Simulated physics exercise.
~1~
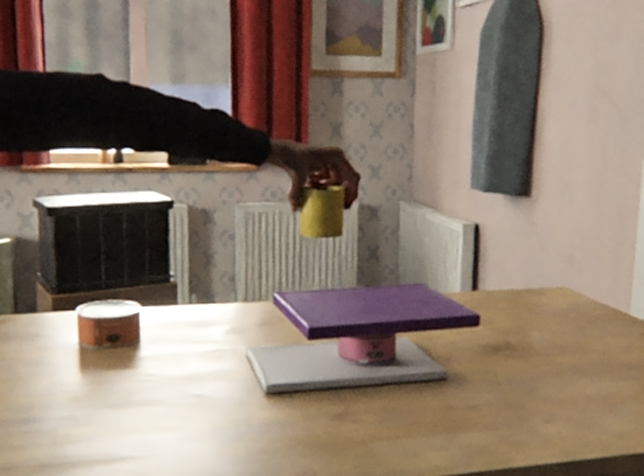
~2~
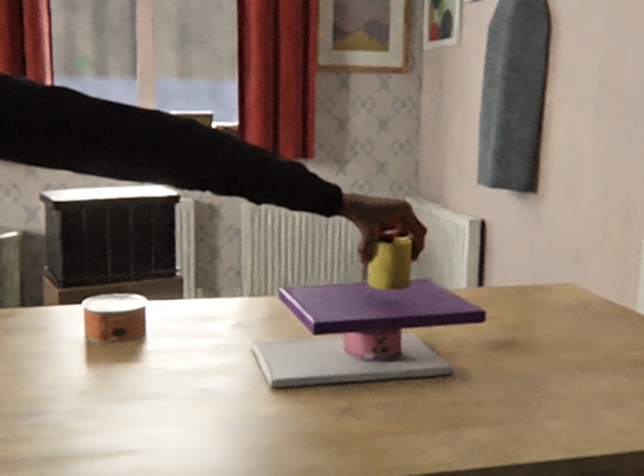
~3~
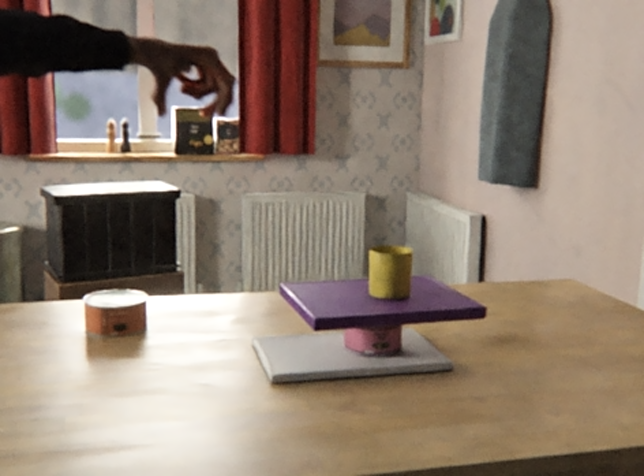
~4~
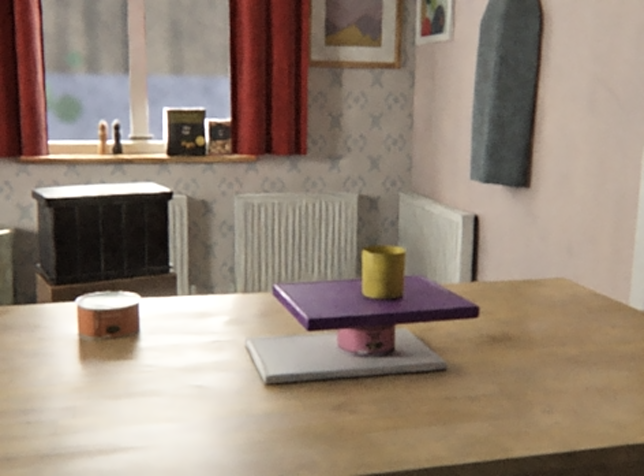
On a wooden table in a room with red curtains, a hand lowered a yellow cup onto a purple tray balanced on a pink tub and white tray, then let go and drew back, and the pile stayed standing beside an orange tub.
